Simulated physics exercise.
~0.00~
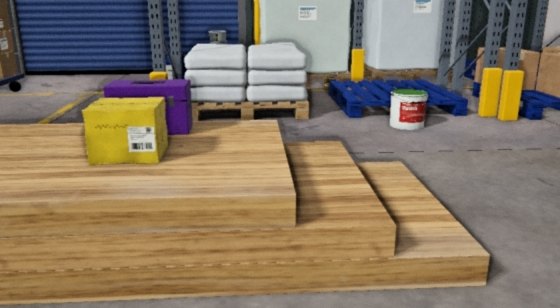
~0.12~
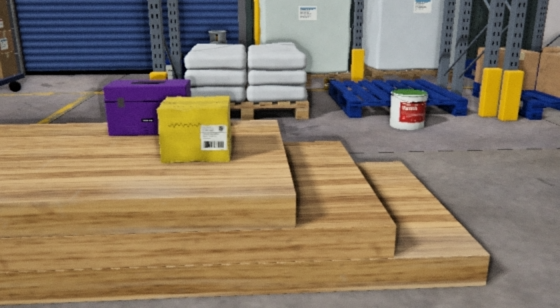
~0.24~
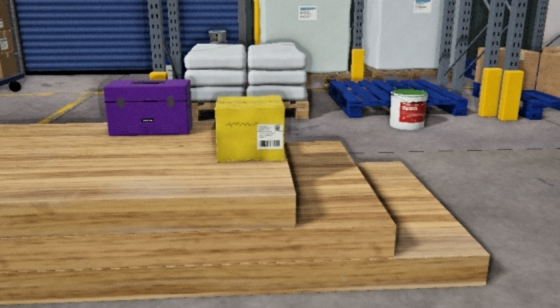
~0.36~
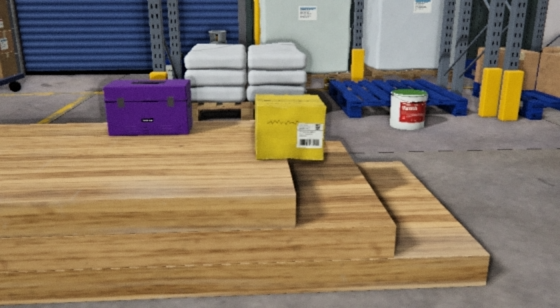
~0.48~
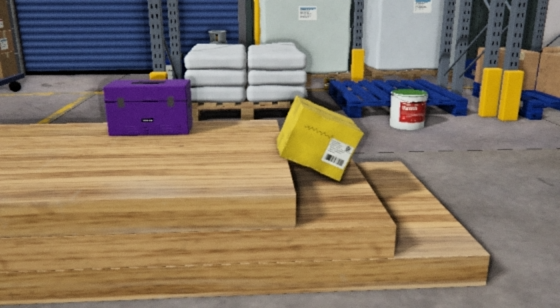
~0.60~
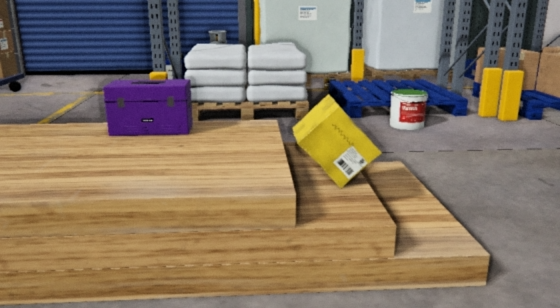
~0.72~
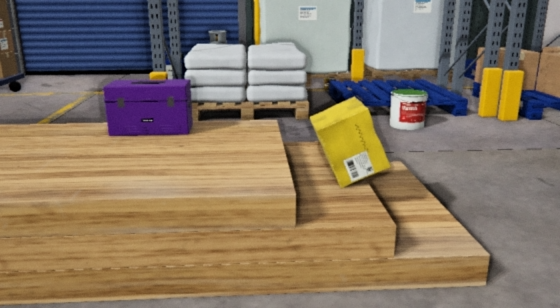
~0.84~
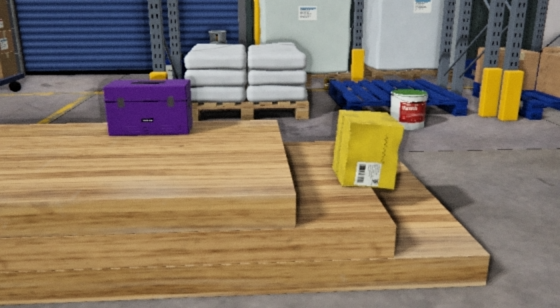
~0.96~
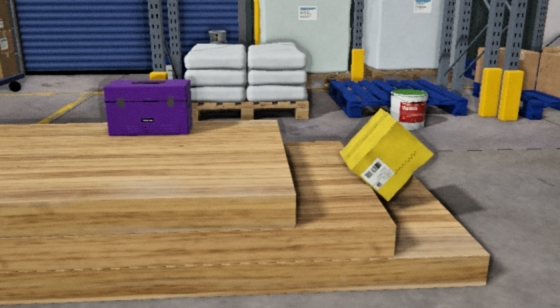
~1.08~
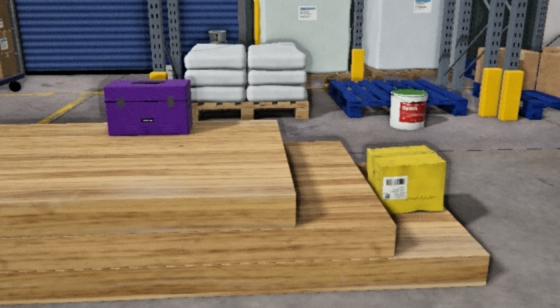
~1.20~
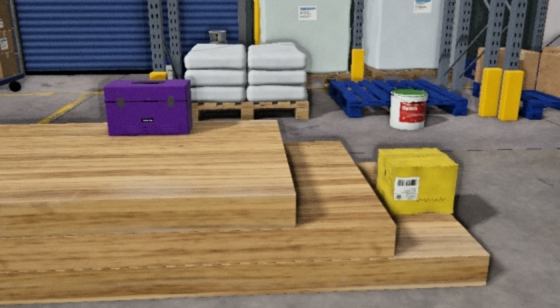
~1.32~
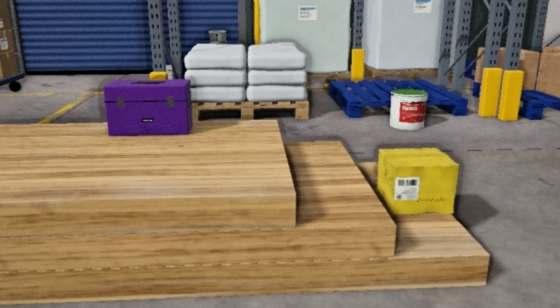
Warehouse steps with a yellow box sliding right past a purple toolbox, tumbling over the edge and settling upside down on the lowest step.
